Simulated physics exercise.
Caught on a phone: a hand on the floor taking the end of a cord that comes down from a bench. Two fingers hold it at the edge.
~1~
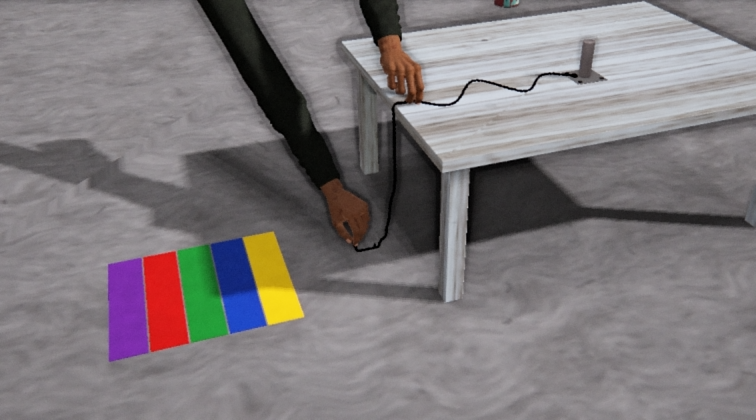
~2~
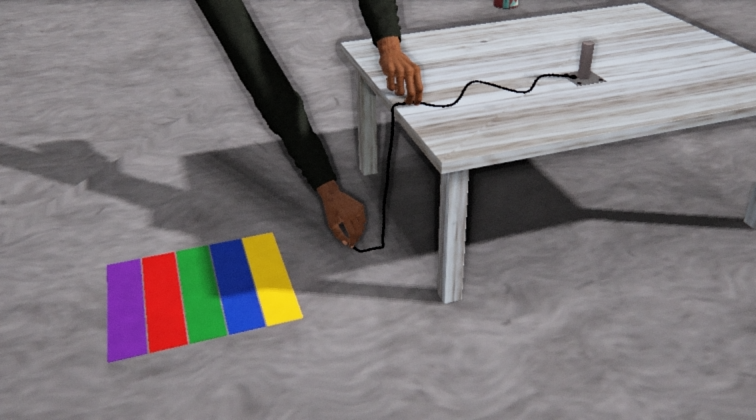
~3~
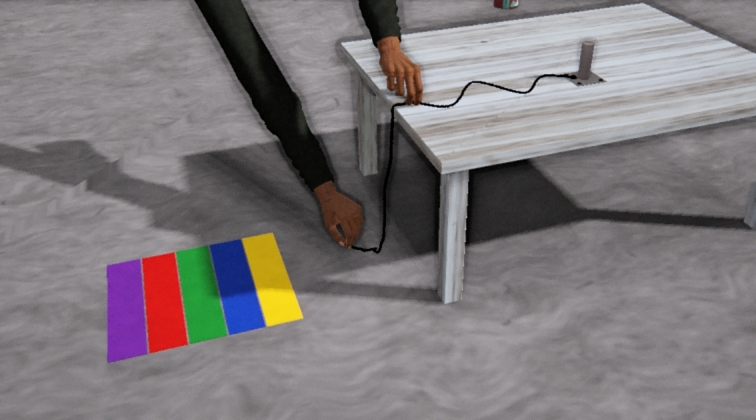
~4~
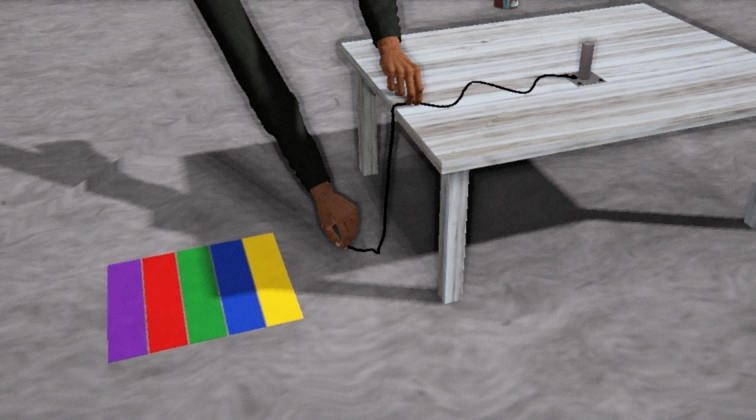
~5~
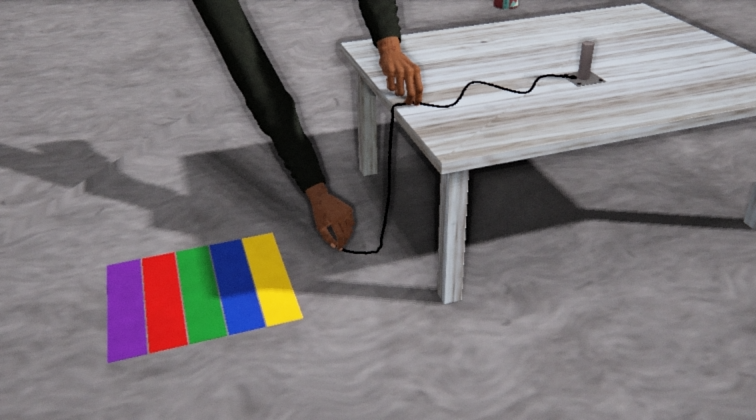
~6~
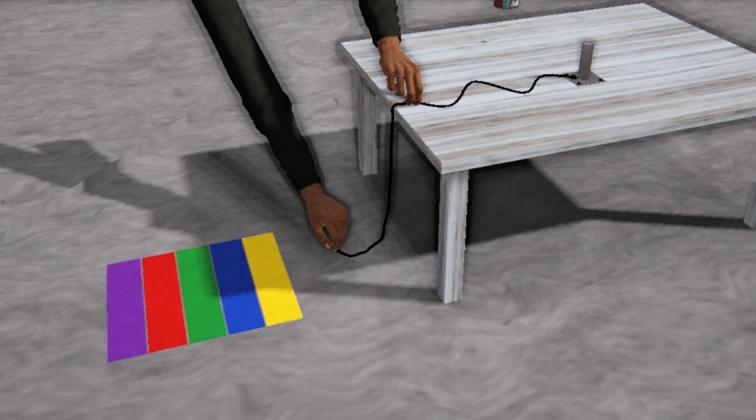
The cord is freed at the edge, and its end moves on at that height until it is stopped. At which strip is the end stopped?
It halts on the red strip.
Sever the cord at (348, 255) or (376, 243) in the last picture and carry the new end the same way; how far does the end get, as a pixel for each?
The places are (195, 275) and (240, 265).
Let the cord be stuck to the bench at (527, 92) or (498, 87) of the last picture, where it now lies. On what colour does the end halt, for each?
Taking them in turn: Green; green.
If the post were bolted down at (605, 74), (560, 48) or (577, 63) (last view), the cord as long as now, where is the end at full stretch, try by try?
Try by try, around (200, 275), (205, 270) and (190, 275).
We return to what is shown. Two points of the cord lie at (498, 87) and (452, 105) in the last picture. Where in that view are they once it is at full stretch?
The first at (473, 93), the second at (387, 112).
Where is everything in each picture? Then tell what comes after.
In the first frame, end (353, 241); yellow (280, 303); blue (244, 311); green (206, 320); red (168, 328); purple (128, 337).
In the second frame, end (349, 243); cord through (541, 77) (502, 88) (460, 98) (397, 106) (388, 171) (383, 234).
In the third frame, end (346, 244).
In the fourth frame, end (342, 245); cord through (541, 77) (503, 88) (460, 98) (397, 106) (388, 171) (384, 234).
In the fifth frame, end (337, 246).
In the sixth frame, end (332, 246); cord through (541, 77) (502, 88) (460, 98) (397, 106) (391, 170) (383, 234).
Soon after, end near (245, 264); over blue.
Then, end near (196, 274); over green.
At full stretch, end near (166, 281); over red. Over red.
